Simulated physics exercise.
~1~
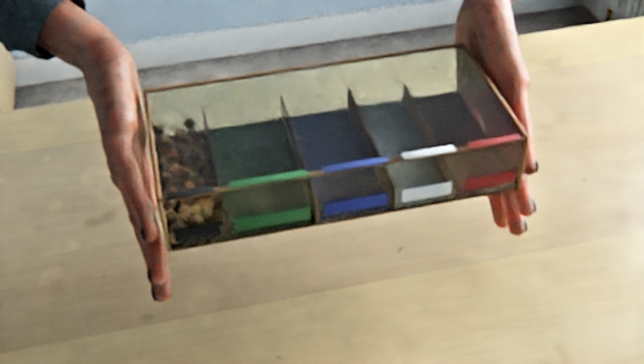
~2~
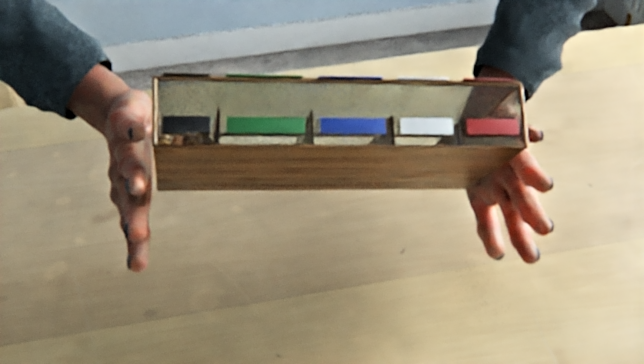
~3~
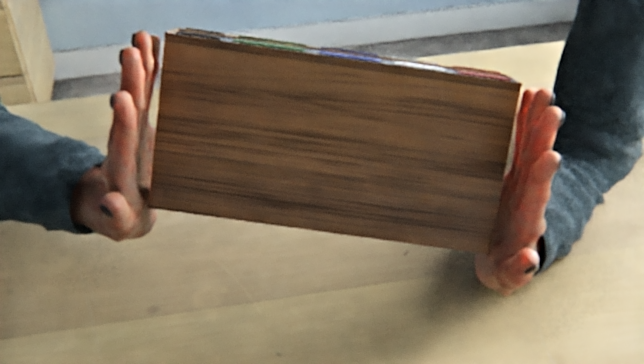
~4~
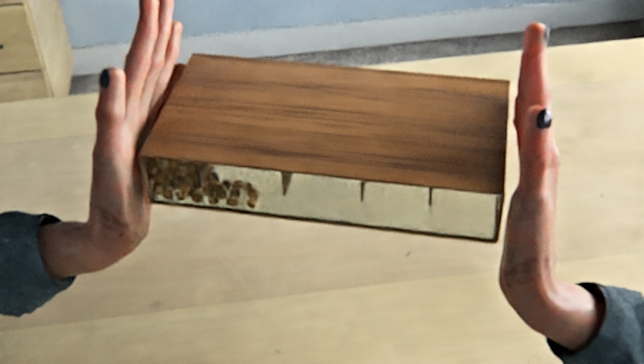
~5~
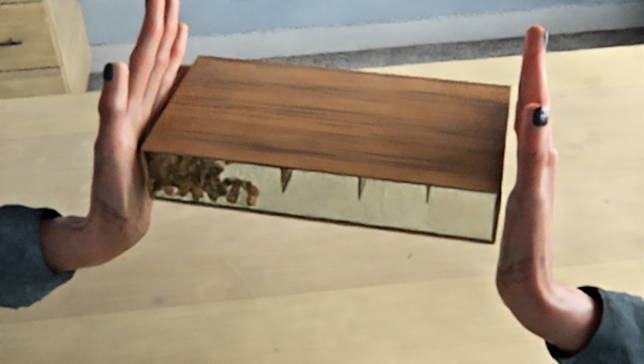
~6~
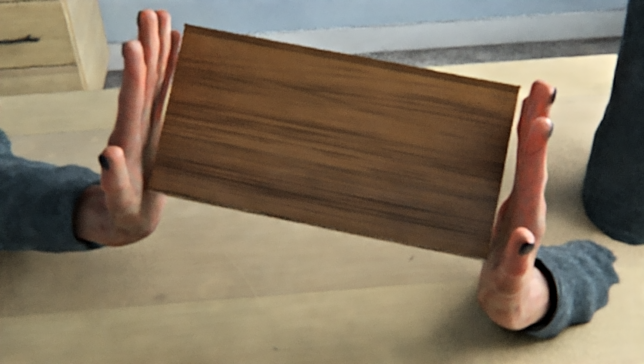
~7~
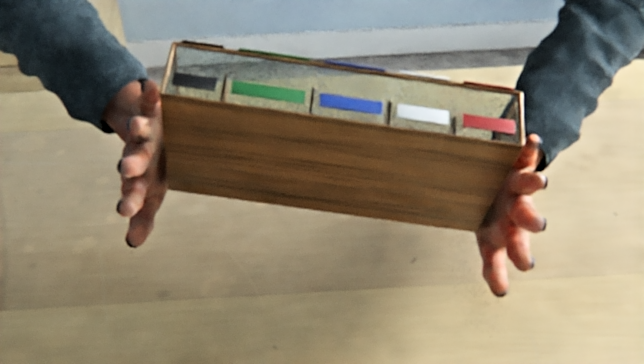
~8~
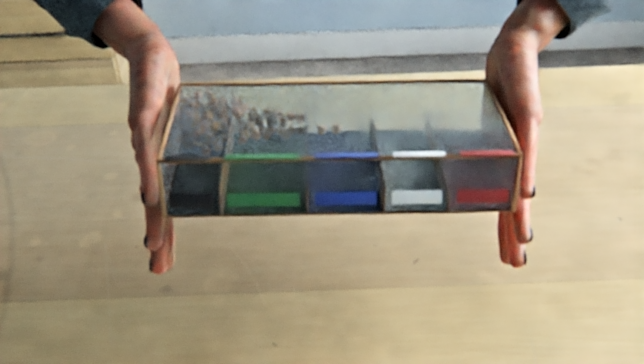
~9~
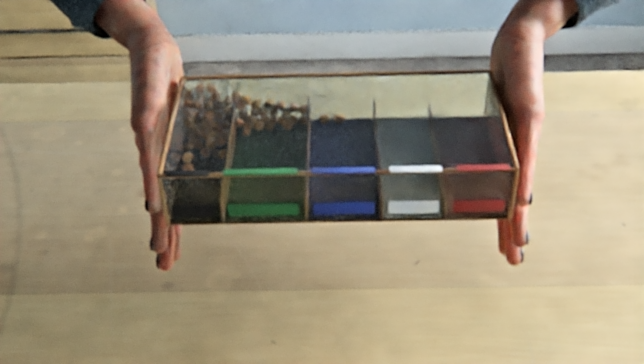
Hands tip a lidded divided box of small brown pieces upside down, then level it, pieces resting in black and green sections.
